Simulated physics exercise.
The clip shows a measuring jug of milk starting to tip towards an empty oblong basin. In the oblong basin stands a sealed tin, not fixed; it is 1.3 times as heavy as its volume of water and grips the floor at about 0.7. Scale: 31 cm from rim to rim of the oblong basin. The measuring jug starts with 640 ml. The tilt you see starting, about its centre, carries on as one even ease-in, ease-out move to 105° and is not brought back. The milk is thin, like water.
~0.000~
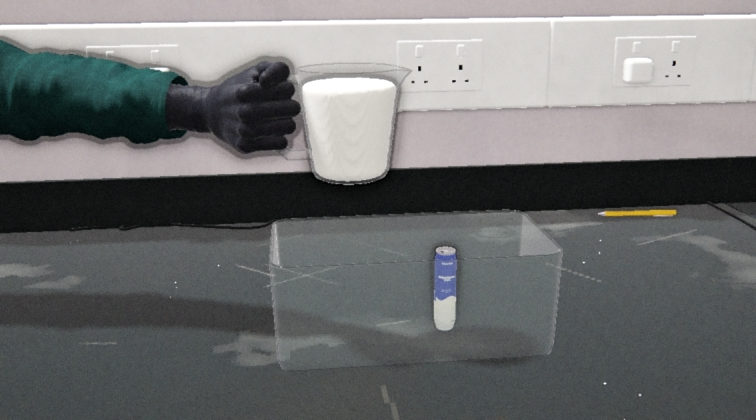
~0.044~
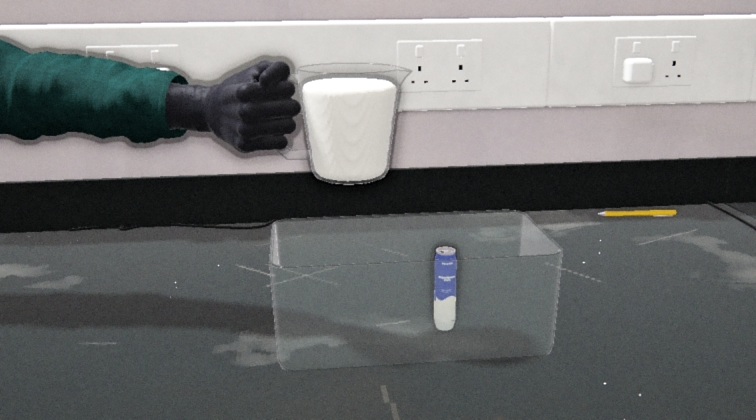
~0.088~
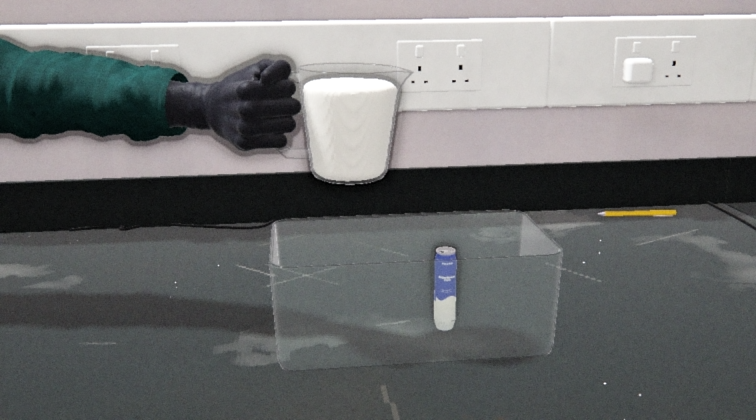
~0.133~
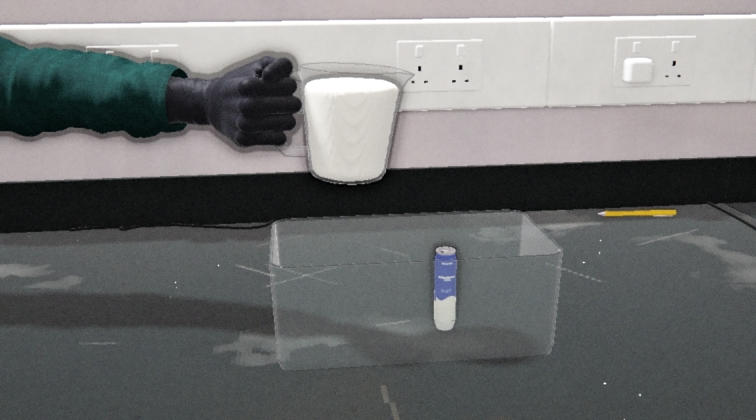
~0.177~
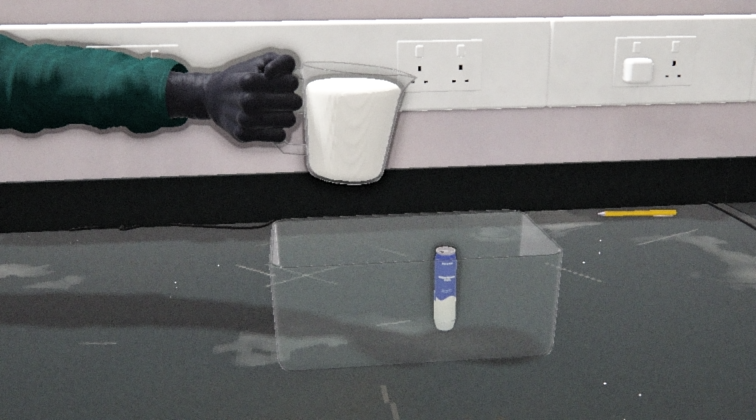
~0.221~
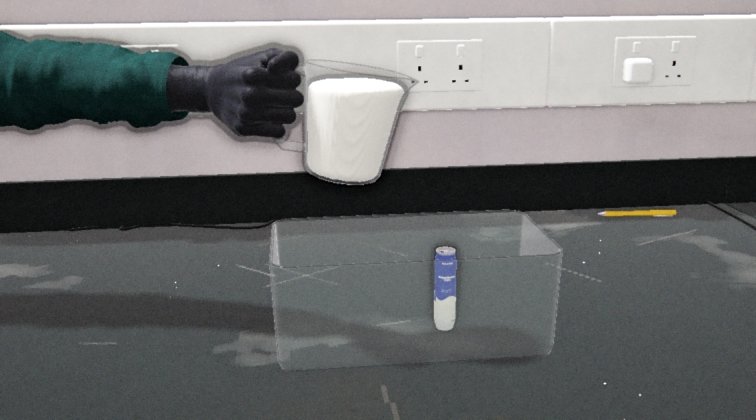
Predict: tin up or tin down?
The tin falls.
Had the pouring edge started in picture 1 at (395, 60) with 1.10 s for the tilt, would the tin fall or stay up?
Then it goes over.
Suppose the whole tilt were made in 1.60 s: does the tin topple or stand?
The tin goes over.
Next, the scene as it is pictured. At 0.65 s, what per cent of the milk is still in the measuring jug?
Near 78 in a hundred.
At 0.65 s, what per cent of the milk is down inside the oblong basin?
Near 5 in a hundred.
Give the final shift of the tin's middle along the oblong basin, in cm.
Some 6.0 cm.
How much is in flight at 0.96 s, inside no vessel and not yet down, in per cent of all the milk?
Some 18 per cent.
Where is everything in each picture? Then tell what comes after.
The first frame shows tilt 0°; pouring edge (412, 69); surface from (302, 86) to (396, 84); the oblong basin's rim runs from (272, 244) to (541, 232); the tin's top is at (446, 254).
The second frame shows tilt 0°; pouring edge (412, 69); surface from (302, 86) to (396, 83).
The third frame shows tilt 2°; pouring edge (413, 70); surface from (303, 85) to (396, 84).
The fourth frame shows tilt 4°; pouring edge (415, 73); surface from (304, 84) to (398, 85).
The fifth frame shows tilt 6°; pouring edge (417, 76); surface from (307, 85) to (401, 86).
The sixth frame shows tilt 9°; pouring edge (419, 80); surface from (308, 85) to (404, 86).
By 0.65 s the tilt is 64° and 78 per cent is still to pour; the tin stands where it began.
By 0.96 s the tilt is 99° and 22 per cent is still to pour; the tin stands where it began.
By 1.28 s the tilt is 105° and 1 per cent is still to pour; the tin leans 12°.
By 1.64 s the tilt is 105° and 0 per cent is still to pour; the tin lies on its side.
At rest the tin lies on its side.
